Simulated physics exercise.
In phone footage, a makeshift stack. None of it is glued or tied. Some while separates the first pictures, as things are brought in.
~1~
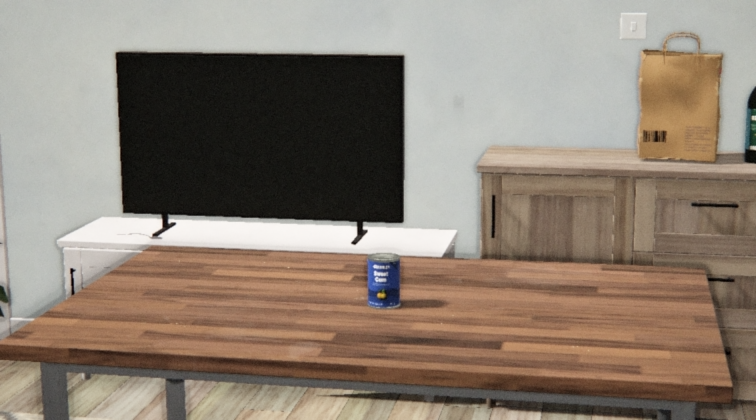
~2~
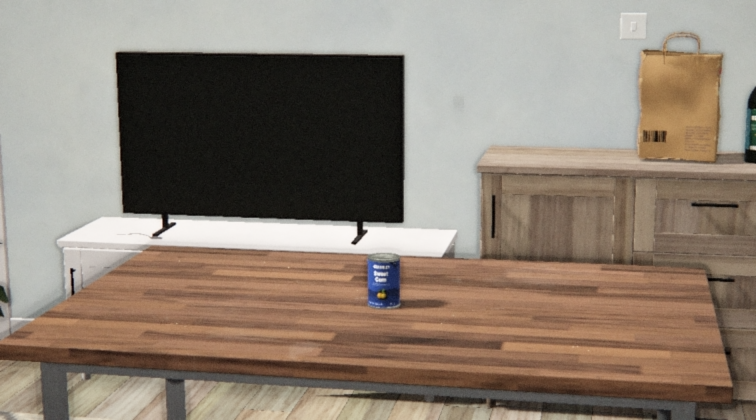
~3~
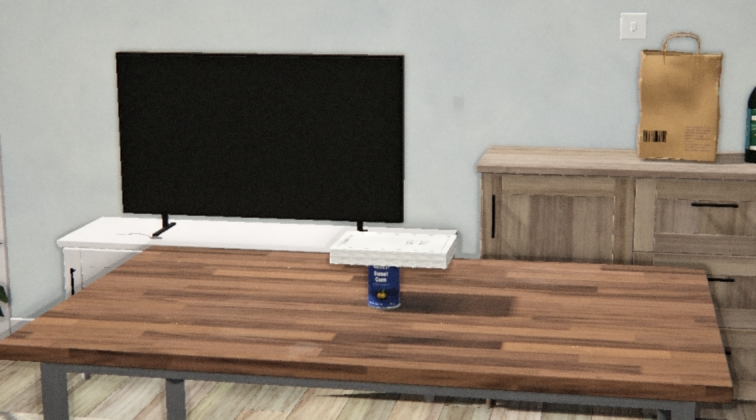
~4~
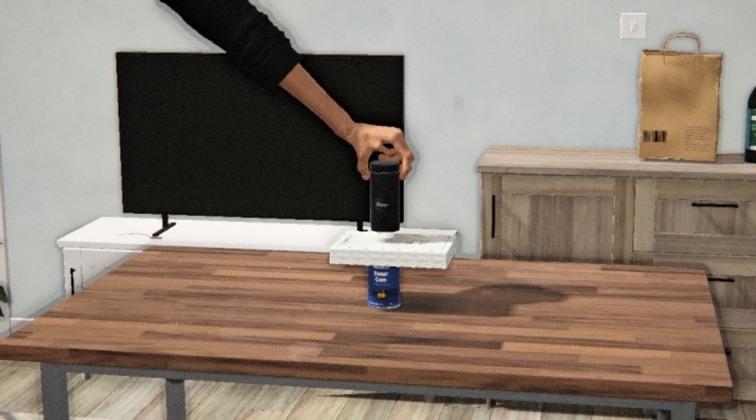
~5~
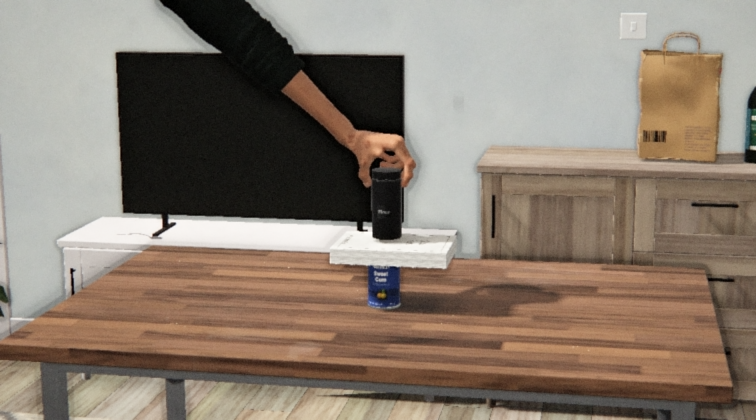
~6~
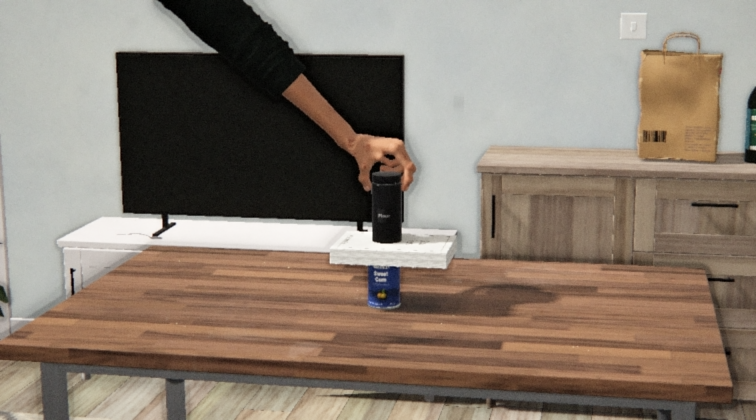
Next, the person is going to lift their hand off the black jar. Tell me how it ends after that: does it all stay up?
Yes.
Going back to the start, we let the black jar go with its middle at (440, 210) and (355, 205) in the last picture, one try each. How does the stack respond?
Result one: The stack falls. Result two: The stack stands.
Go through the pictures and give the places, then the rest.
In the first frame, the last thing is not in view yet; blue tin (384, 281).
In the second frame, the last thing is not in view yet; blue tin (384, 281).
In the third frame, the last thing is not in view yet; blue tin (384, 281).
The fourth frame shows on its way; black jar (385, 196); blue tin (384, 281).
The fifth frame shows on its way; black jar (387, 204); blue tin (384, 281).
The sixth frame shows set down, still held; black jar (387, 207); blue tin (384, 281).
Then, 0.20 s later than the last frame, all is still.
Then, 0.50 s later than the last frame, black jar resting near (387, 208).
When it is over, all 3 as before. End places, in pixels of the last picture, black jar near (387, 208). The stack holds.
